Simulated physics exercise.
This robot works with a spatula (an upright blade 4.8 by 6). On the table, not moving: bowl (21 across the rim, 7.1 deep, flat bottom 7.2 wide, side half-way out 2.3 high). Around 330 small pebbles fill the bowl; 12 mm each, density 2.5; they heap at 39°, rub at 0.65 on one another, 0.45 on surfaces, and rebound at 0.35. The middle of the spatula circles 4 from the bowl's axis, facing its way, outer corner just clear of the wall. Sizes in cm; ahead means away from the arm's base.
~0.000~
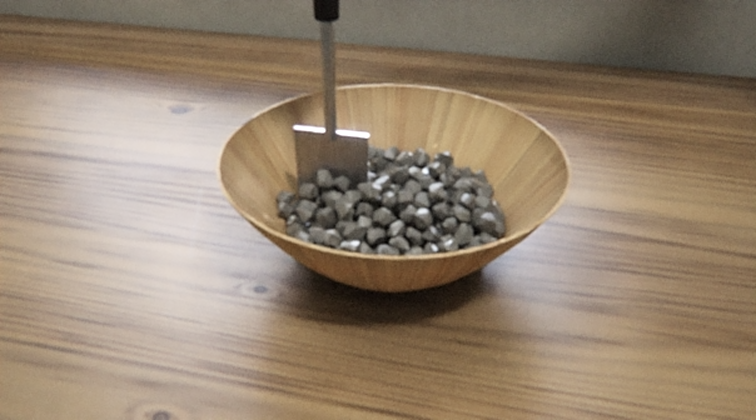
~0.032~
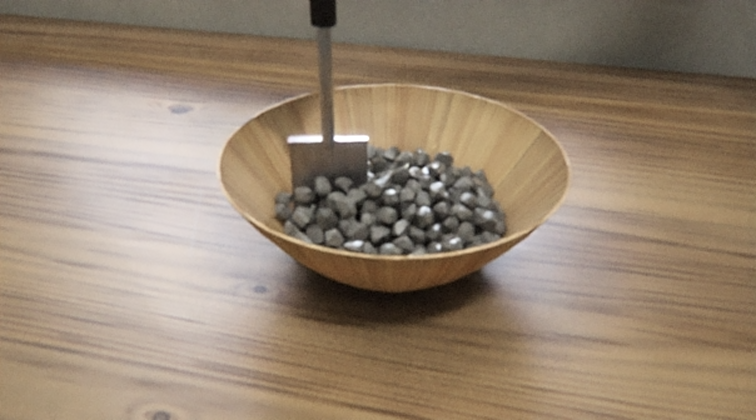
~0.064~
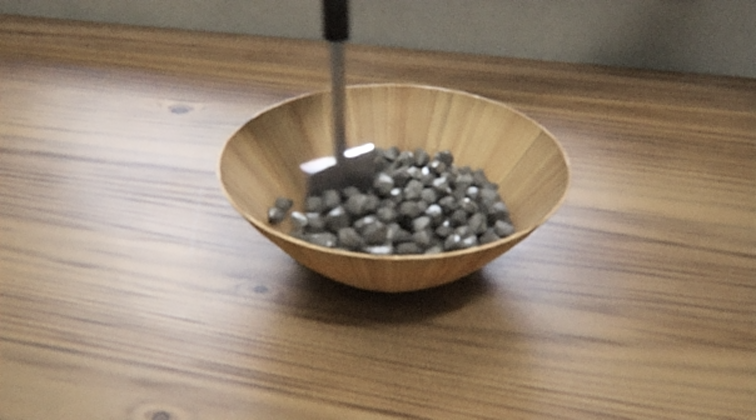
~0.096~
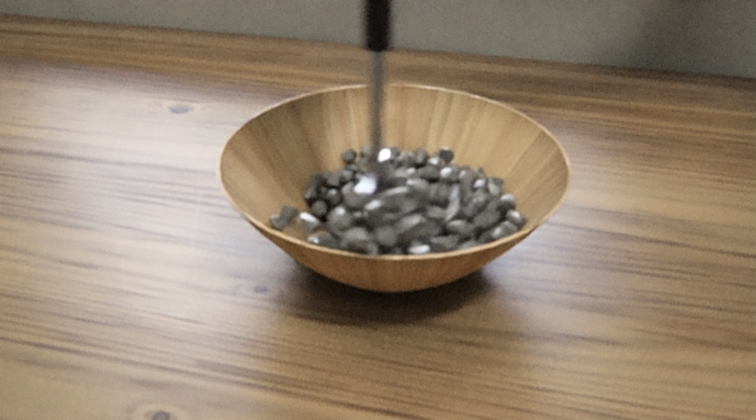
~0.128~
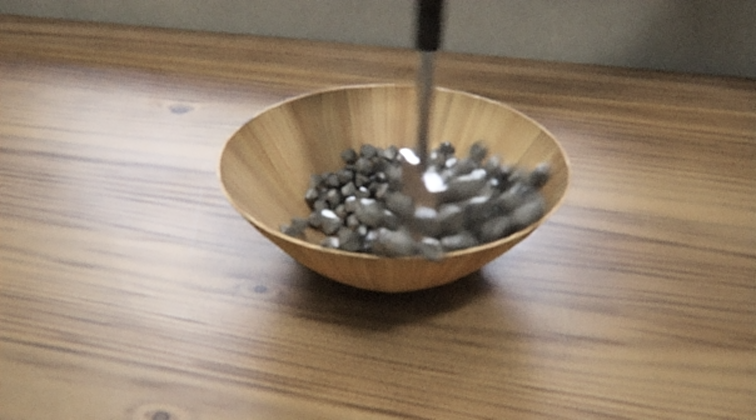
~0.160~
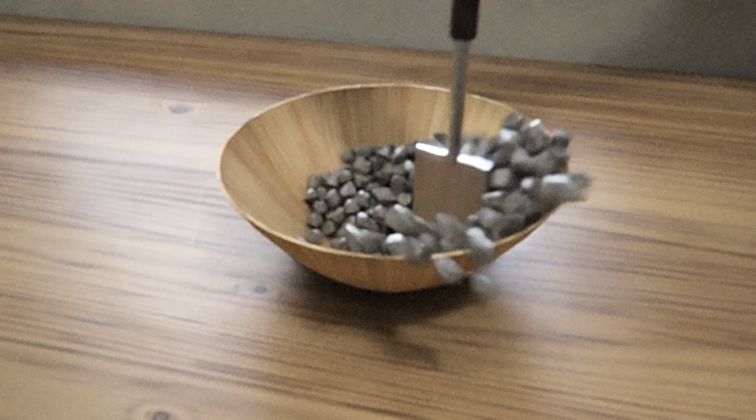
A wood-grained tabletop with a plain grey wall behind it is seen from a raised, steady viewpoint. A wide, flaring light-wood bowl rests near the centre, filled with grey pebbles, and a metal spatula with a black handle stands upright in its left side. The spatula twists and sweeps rightward through the bowl, slowly then faster, heaping pebbles against the right side and flinging several over the front and right rim.
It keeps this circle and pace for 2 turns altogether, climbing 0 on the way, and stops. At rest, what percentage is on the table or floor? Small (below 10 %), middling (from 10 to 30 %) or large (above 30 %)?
On the table or floor the share is large, above 30 %.
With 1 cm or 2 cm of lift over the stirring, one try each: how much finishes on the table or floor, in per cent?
About 40 and 35 per cent.
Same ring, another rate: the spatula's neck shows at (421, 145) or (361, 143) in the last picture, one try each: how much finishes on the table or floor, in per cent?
About 30 and 10 per cent.
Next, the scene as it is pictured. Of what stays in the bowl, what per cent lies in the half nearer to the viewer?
Some 60 per cent.
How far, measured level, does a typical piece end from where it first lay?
Roughly 12 cm.
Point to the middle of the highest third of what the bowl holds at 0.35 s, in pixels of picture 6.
Near (280, 147).
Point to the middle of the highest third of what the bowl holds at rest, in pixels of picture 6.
Around (354, 231).
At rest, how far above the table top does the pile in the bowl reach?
Roughly 5.5 cm.
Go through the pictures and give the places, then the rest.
Spatula neck at (330, 109), 0° round; upper third of the load around (402, 199), from x 285 to 500, top at y 150; 333 in the bowl, in the first picture.
Spatula neck at (327, 116), 15° round; upper third of the load around (396, 204), from x 280 to 500, top at y 150, in the second picture.
Spatula neck at (339, 134), 51° round; upper third of the load around (402, 212), from x 275 to 505, top at y 150, in the third picture.
Spatula neck at (377, 146), 88° round; upper third of the load around (421, 217), from x 280 to 515, top at y 150, in the fourth picture.
Spatula neck at (423, 145), 124° round; upper third of the load around (459, 201), from x 290 to 545, top at y 150; 331 in the bowl, 2 in flight or on the tool, in the fifth picture.
Spatula neck at (455, 132), 161° round; upper third of the load around (505, 178), from x 300 to 580, top at y 125; 321 in the bowl, 12 in flight or on the tool, in the sixth picture.
By 0.35 s, 16° round, highest piece 11 above the table; 236 in the bowl, 44 on the table or floor, 53 in flight or on the tool.
By 0.53 s, 230° round, highest piece 11 above the table; 201 in the bowl, 118 on the table or floor, 14 in flight or on the tool.
By 0.82 s, 0° round, highest piece 13 above the table; 174 in the bowl, 146 on the table or floor, 13 in flight or on the tool.
By 1.52 s, 0° round, highest piece 5 above the table; 174 in the bowl, 159 on the table or floor.
Final count, 174 in the bowl, 159 on the table or floor. That is 48 % on the table or floor.
